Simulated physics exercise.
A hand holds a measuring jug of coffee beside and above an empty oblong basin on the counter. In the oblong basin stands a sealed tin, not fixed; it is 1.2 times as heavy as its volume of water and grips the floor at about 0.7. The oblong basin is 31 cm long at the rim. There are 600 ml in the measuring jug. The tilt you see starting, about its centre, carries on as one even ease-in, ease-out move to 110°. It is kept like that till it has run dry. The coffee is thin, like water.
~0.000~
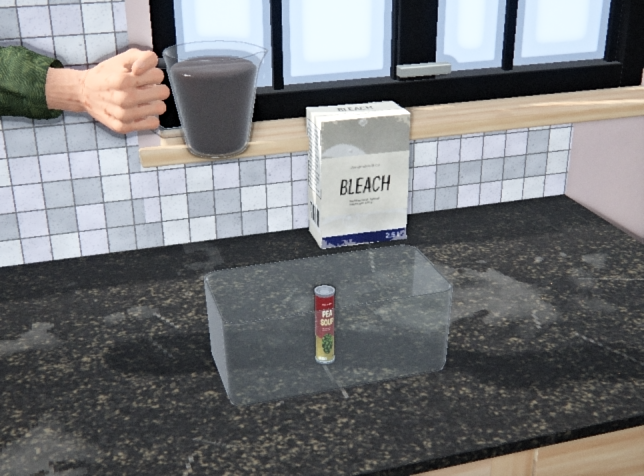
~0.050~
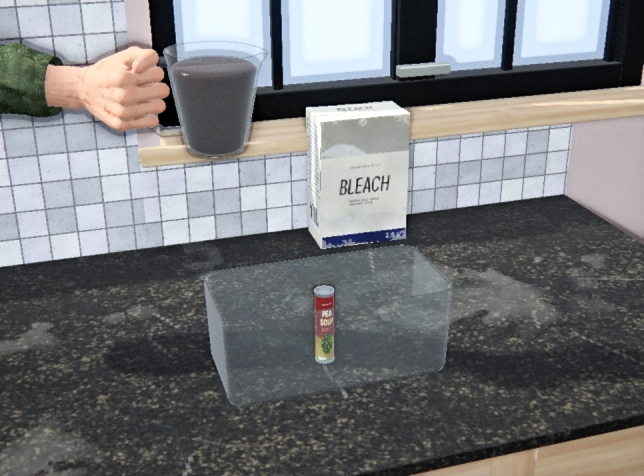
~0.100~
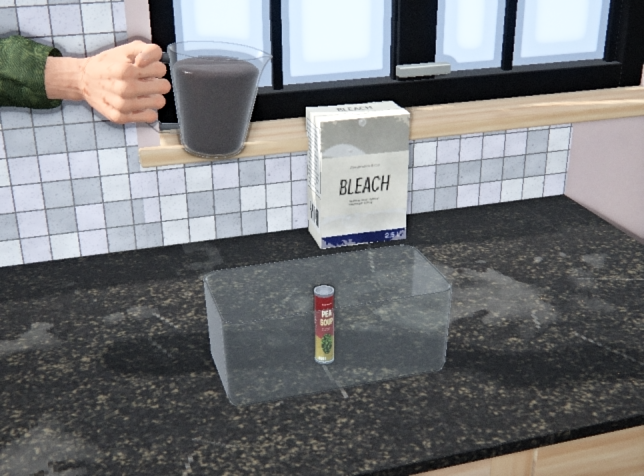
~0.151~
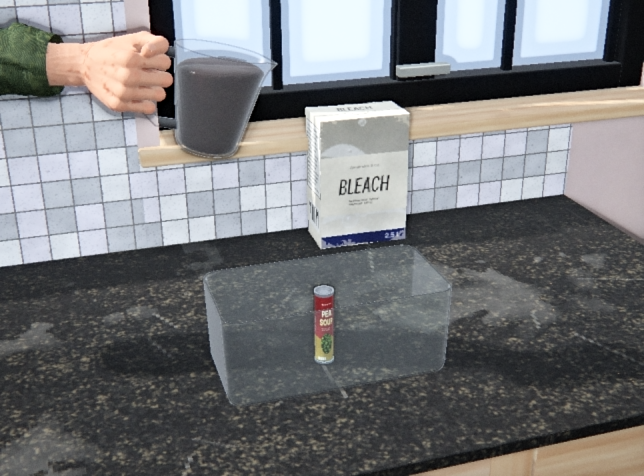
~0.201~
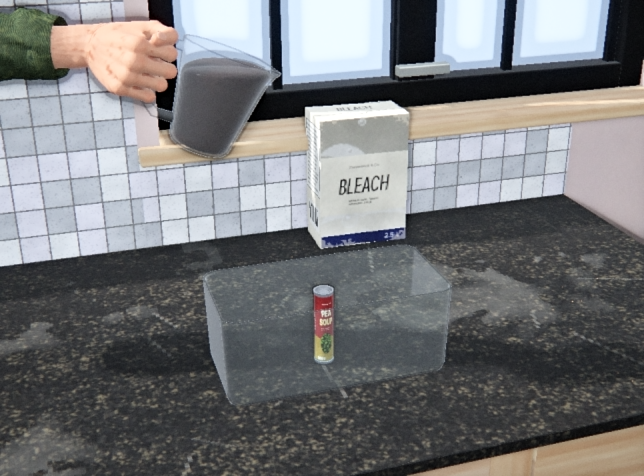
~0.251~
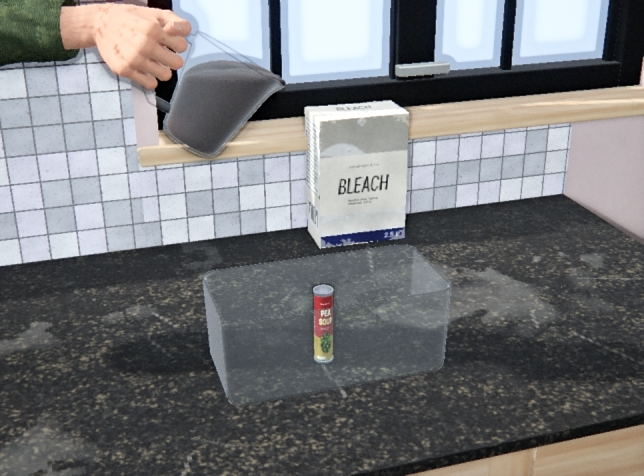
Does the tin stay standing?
It keeps standing.
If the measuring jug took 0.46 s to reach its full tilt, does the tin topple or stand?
Then it keeps standing.
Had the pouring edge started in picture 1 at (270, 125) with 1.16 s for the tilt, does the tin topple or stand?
Then it falls.
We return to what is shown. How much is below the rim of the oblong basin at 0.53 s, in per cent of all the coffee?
Some 8 per cent.
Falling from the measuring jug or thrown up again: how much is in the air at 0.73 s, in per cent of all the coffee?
About 28 per cent.
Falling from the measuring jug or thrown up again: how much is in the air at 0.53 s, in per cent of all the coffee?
About 48 per cent.
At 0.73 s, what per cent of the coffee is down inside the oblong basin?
About 66 per cent.
By 0.53 s the tilt is 98° and 45 per cent is still to pour; the tin stands where it began.
By 0.73 s the tilt is 110° and 5 per cent is still to pour; the tin stands where it began.
By 0.94 s the tilt is 110° and 0 per cent is still to pour; the tin stands where it began.
By 1.17 s the tilt is 110° and 0 per cent is still to pour; the tin stands where it began.
At rest the tin stands where it began.
